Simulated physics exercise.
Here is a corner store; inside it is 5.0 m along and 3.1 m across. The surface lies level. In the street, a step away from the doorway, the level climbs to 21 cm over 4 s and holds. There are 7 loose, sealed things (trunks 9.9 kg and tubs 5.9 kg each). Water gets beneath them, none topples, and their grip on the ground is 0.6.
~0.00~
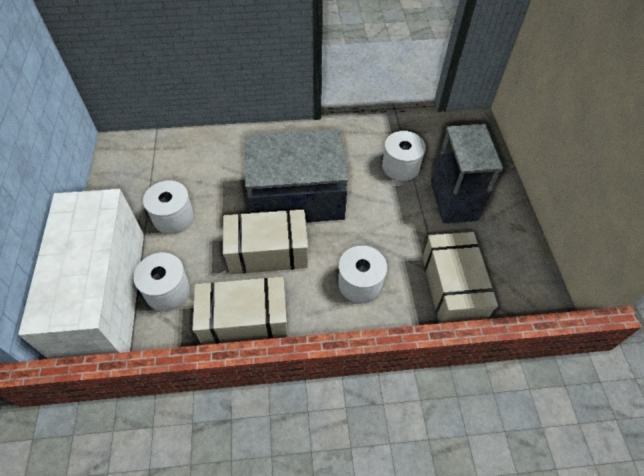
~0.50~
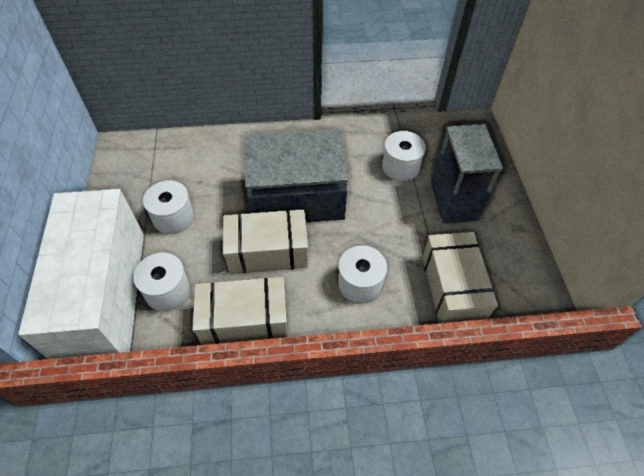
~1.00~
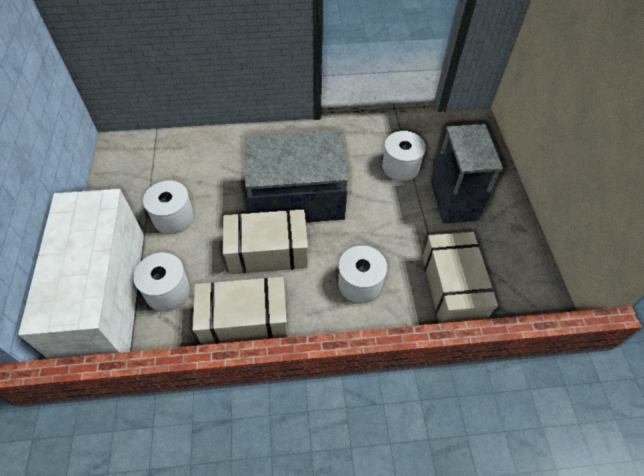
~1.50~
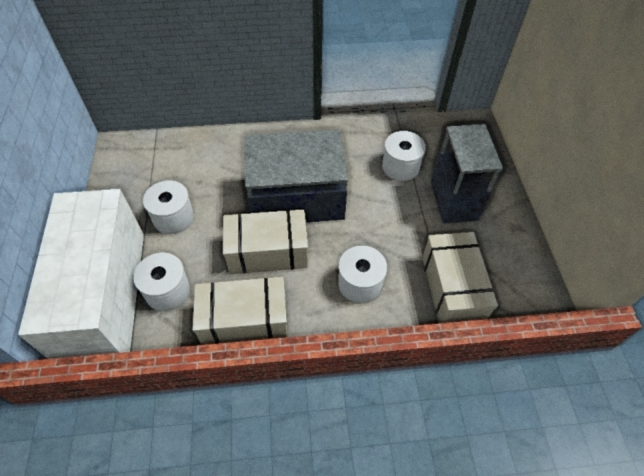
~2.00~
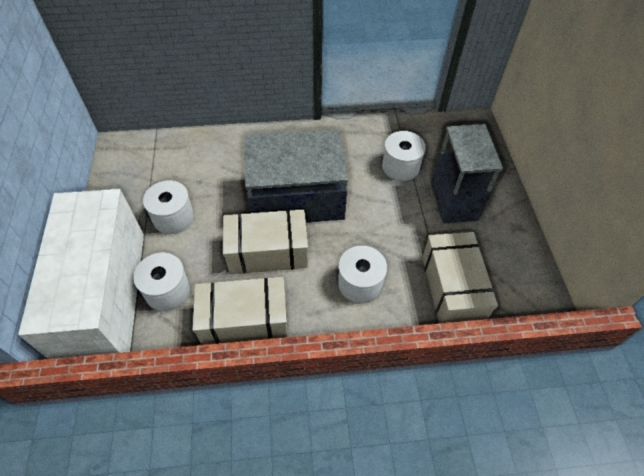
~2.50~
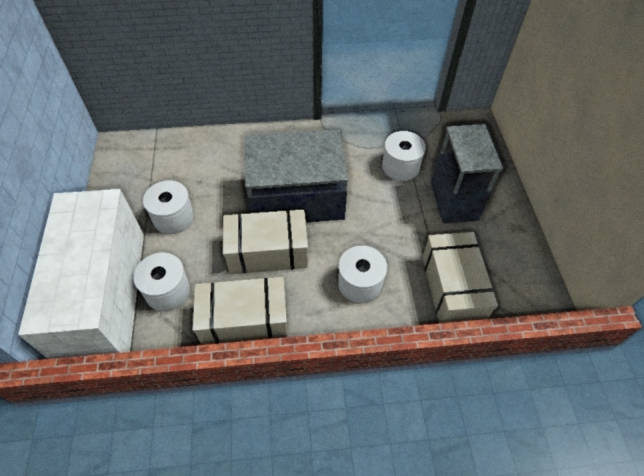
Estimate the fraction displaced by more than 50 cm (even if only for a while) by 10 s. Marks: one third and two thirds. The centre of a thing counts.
That comes to at least two thirds.
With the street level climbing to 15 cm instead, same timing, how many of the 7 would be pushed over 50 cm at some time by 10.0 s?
Then 4.
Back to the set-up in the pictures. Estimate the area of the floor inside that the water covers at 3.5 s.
Roughly 2.0 m2.
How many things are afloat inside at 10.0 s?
7 of them.
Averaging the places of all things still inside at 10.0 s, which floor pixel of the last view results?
Around (244, 240).
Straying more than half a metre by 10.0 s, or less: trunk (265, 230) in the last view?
Answer: Under.
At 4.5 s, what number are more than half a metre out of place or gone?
1 of them.
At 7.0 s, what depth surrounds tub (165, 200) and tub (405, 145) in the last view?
Roughly 1 and 10 cm.
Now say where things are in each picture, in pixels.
A trunk at (462, 269), on the bottom; a tub at (159, 273), on the bottom; 0.0 m2 under water; 0 of 7 have shifted, in the first picture.
A trunk at (462, 269), on the bottom; a tub at (159, 273) rests on the ground; 0.0 m2 under water; 0 of 7 have shifted, in the second picture.
A trunk at (462, 269) rests on the ground; a tub at (159, 273), on the bottom; 0.0 m2 under water; 0 of 7 have shifted, in the third picture.
A trunk at (462, 269), on the bottom; a tub at (159, 273), on the bottom; water covers 0.0 m2; 0 of 7 have shifted, in the fourth picture.
A trunk at (462, 269) rests on the ground; a tub at (159, 273) rests on the ground; water covers 0.0 m2; 0 of 7 have shifted, in the fifth picture.
A trunk at (462, 269) rests on the ground; a tub at (159, 273), on the bottom; 0.7 m2 under water; 0 of 7 have shifted, in the sixth picture.
After 3.5 s 0 of 7 are over 50 cm from their spots; 0 afloat.
After 4.5 s 1 of 7 are over 50 cm from their spots; 1 afloat.
After 7.0 s 3 of 7 are over 50 cm from their spots; 4 afloat.
After 10.0 s 5 of 7 are over 50 cm from their spots, and 6 have been at some point; 7 afloat.
